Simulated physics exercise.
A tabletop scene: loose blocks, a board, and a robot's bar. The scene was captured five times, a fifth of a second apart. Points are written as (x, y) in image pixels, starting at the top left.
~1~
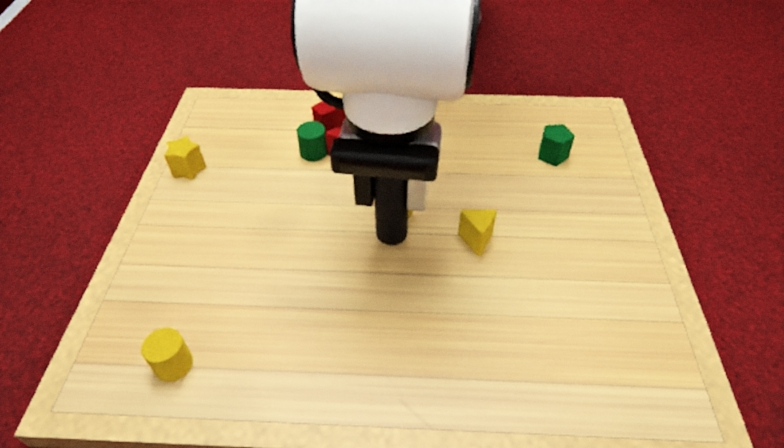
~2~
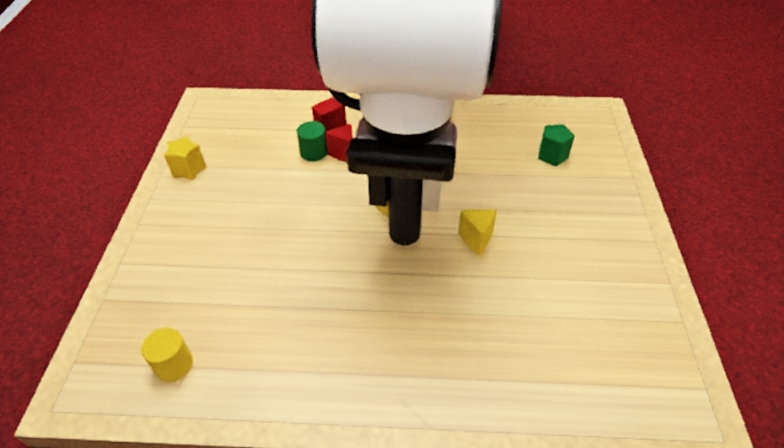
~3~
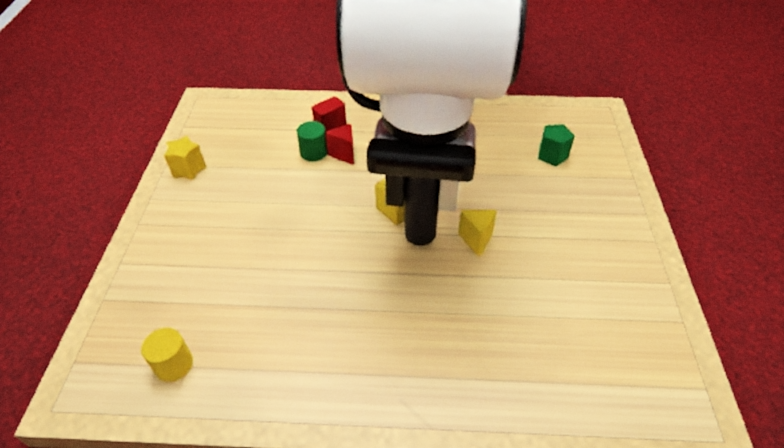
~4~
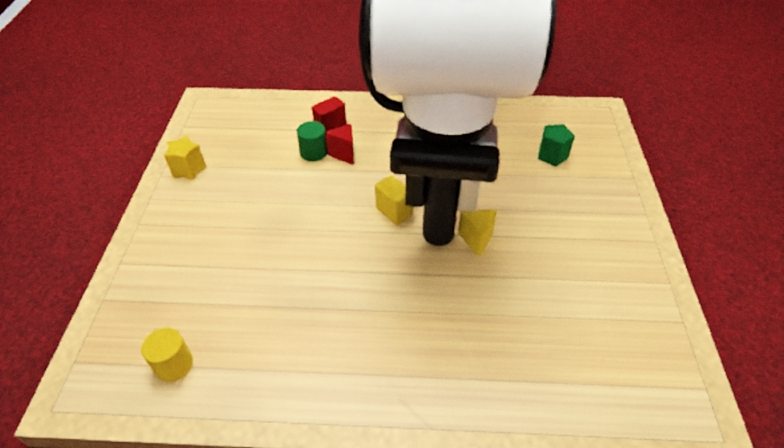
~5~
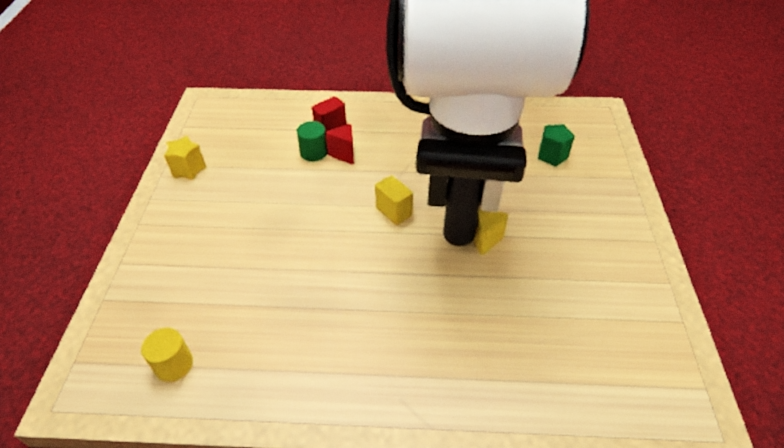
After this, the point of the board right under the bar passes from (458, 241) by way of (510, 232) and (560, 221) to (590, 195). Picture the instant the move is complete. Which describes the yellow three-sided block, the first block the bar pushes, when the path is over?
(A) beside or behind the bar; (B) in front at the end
I'll go with A - beside or behind the bar.
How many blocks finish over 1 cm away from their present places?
Just one will move.
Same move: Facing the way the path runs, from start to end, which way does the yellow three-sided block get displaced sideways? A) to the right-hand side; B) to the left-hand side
Answer: A.
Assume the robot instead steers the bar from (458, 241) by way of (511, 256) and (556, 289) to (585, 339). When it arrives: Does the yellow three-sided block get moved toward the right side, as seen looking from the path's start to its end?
It seems not.
On the path given first. One third of the way, bar (513, 225); yellow three-sided block (546, 214), turned 40° clockwise.
Two thirds of the way, bar (564, 214); yellow three-sided block (591, 213), turned 65° clockwise.
At the end, bar (592, 188); yellow three-sided block (593, 213), turned 70° clockwise; green five-sided block not moved.
